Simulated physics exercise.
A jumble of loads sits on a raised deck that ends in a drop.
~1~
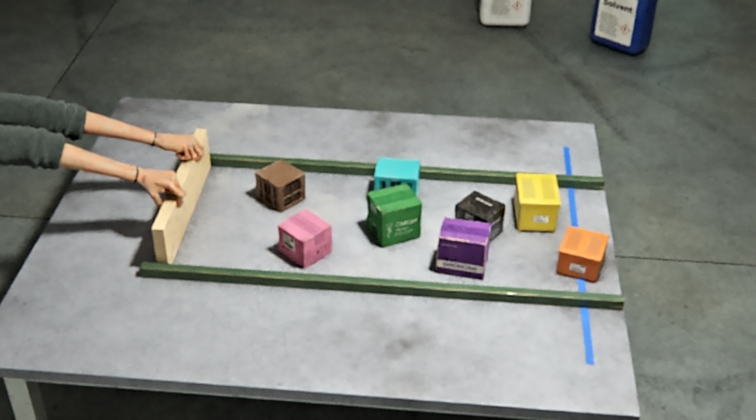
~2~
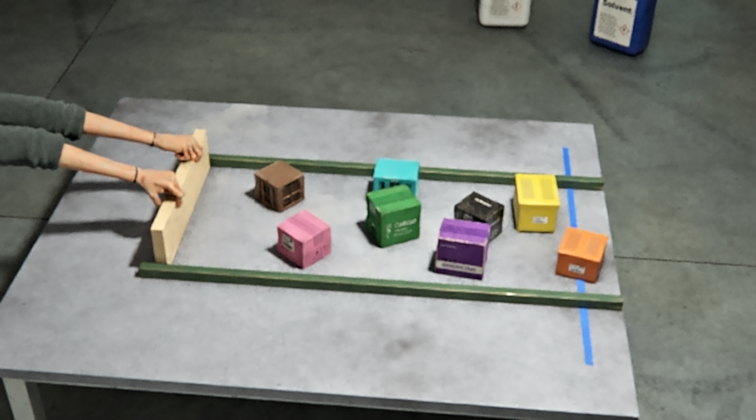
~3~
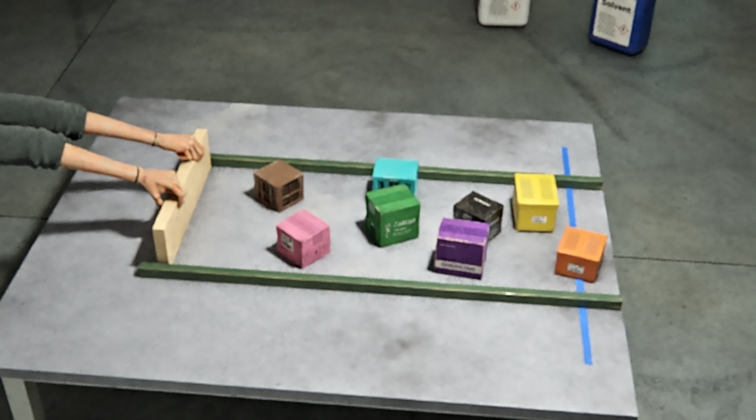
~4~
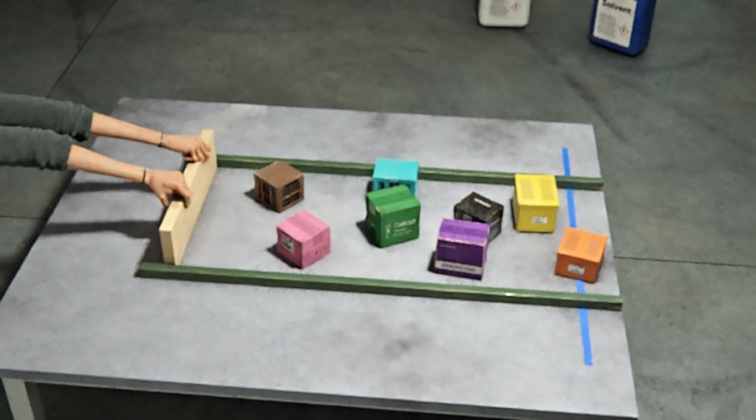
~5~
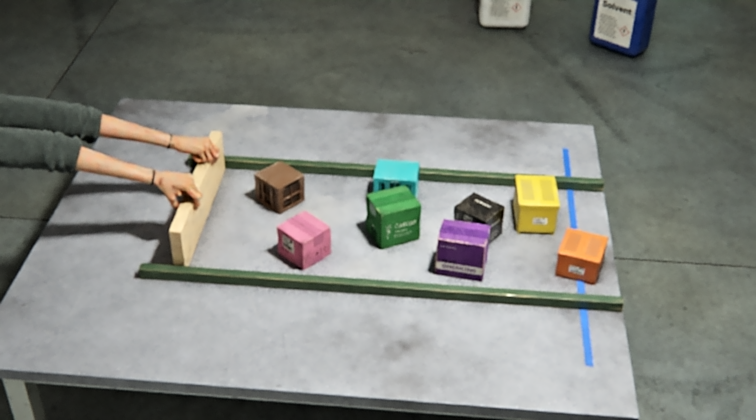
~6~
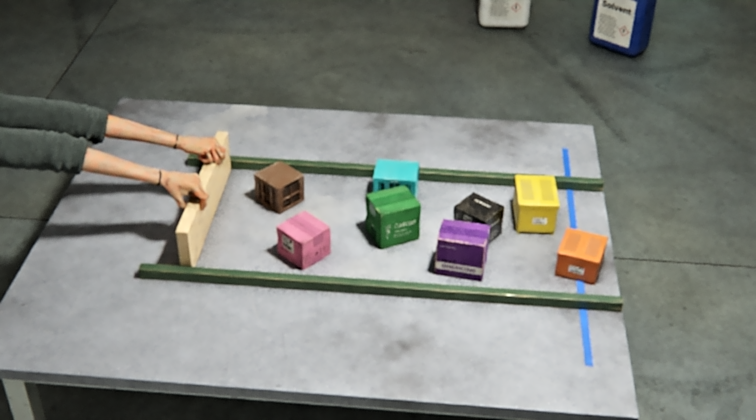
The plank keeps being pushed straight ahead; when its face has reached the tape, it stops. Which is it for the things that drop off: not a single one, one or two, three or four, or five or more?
I expect at least five to drop off the edge.
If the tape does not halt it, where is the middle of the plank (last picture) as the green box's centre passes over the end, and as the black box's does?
Estimated middle: (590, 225), and (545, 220) for the other.
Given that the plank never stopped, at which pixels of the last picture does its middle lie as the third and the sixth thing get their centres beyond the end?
About (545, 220), then about (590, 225).
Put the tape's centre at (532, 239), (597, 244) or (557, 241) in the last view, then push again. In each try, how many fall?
Tallies in the order asked: 2, 8, 5.
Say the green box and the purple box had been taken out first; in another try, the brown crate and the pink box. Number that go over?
Counts - first: 3, second: 3.
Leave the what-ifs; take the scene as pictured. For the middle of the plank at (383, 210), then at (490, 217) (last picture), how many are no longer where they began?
First 4, then 8.
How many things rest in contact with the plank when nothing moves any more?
Contact count: 3.
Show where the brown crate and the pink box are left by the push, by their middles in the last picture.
You'll see the brown crate at (592, 199), with the pink box at (601, 256).
Soon after, none off yet; orange tote at rest near (581, 256); yellow tote at rest near (535, 205); black box at rest near (478, 220).
After that, none off yet; orange tote at rest near (581, 256); yellow tote at rest near (535, 205); black box moving near (482, 220).
And then, none off yet; orange tote displaced about its own width near (613, 256); yellow tote displaced about its own width near (604, 210); black box displaced well along near (569, 227).
In the end, the number that fall off is five or more; gone, turquoise crate, purple box, black box, yellow tote and orange tote.
